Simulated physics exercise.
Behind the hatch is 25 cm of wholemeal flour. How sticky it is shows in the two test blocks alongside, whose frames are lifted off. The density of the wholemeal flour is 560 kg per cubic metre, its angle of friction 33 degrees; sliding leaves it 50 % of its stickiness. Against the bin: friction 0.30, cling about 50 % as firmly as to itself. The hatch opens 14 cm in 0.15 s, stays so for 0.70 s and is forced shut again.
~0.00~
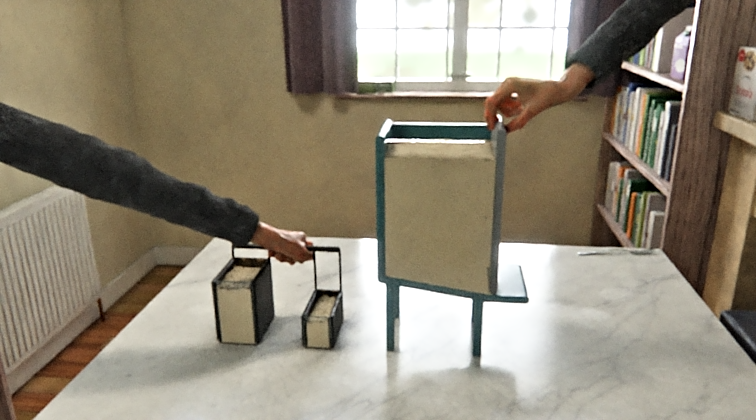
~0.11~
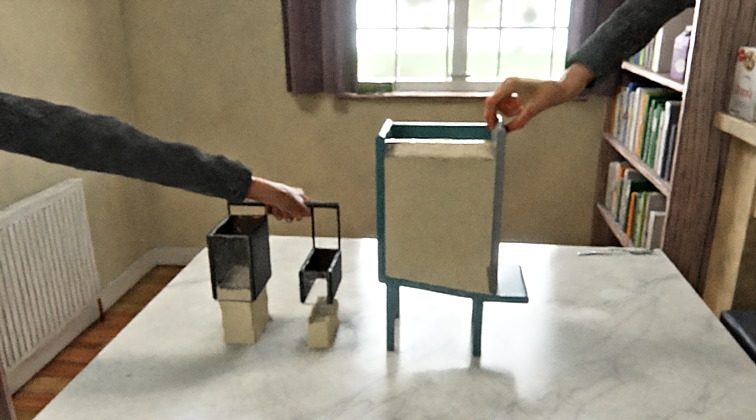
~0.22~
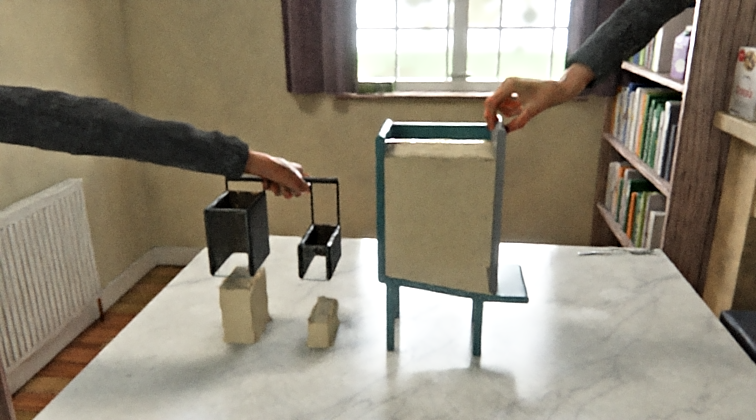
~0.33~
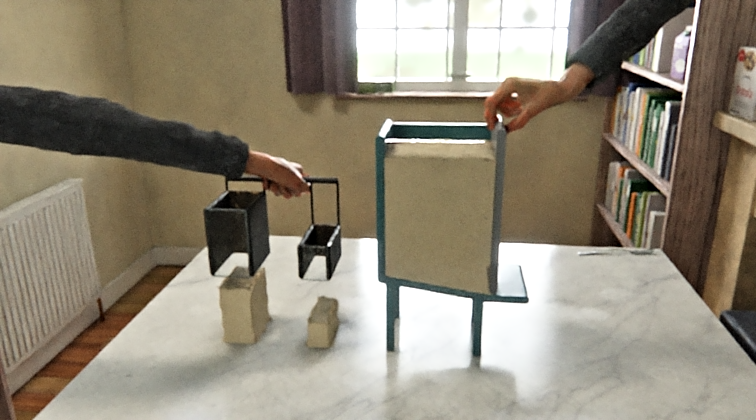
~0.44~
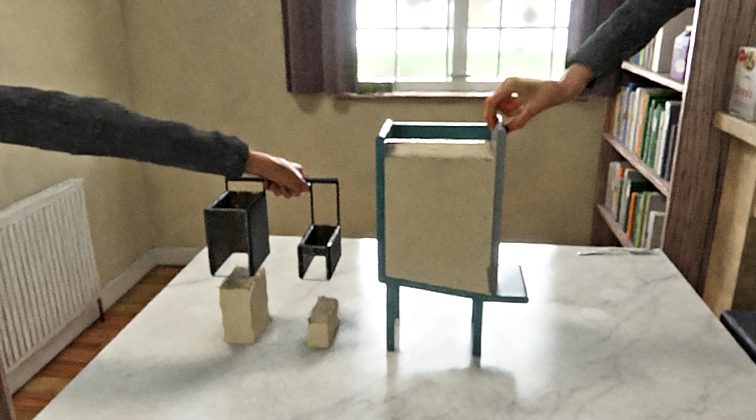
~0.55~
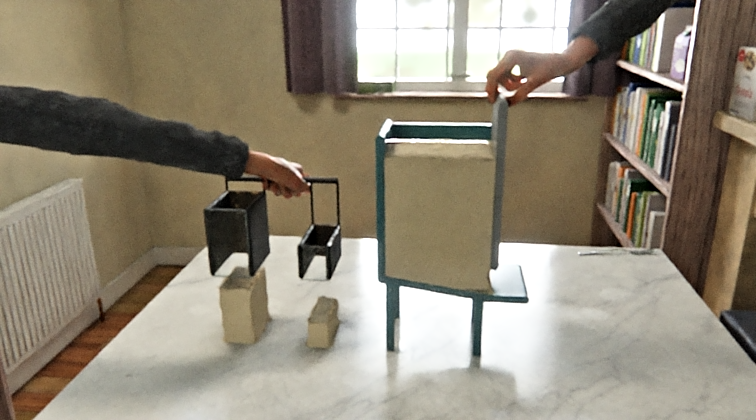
On a marble table, one hand lifts two black holders off blocks, then another raises a grey hatch.
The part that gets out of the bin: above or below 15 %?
The result is below 15 %.
After 0.76 s, the hatch is 14 cm open and 0 % is out.
After 1.01 s, the hatch is 14 cm open and 0 % is out.
After 1.25 s, the hatch is 14 cm open and 0 % is out.
After 1.50 s, the hatch is 3.5 cm open and 0 % is out.
After 1.80 s, at the end, the hatch is shut and 0 % is out.
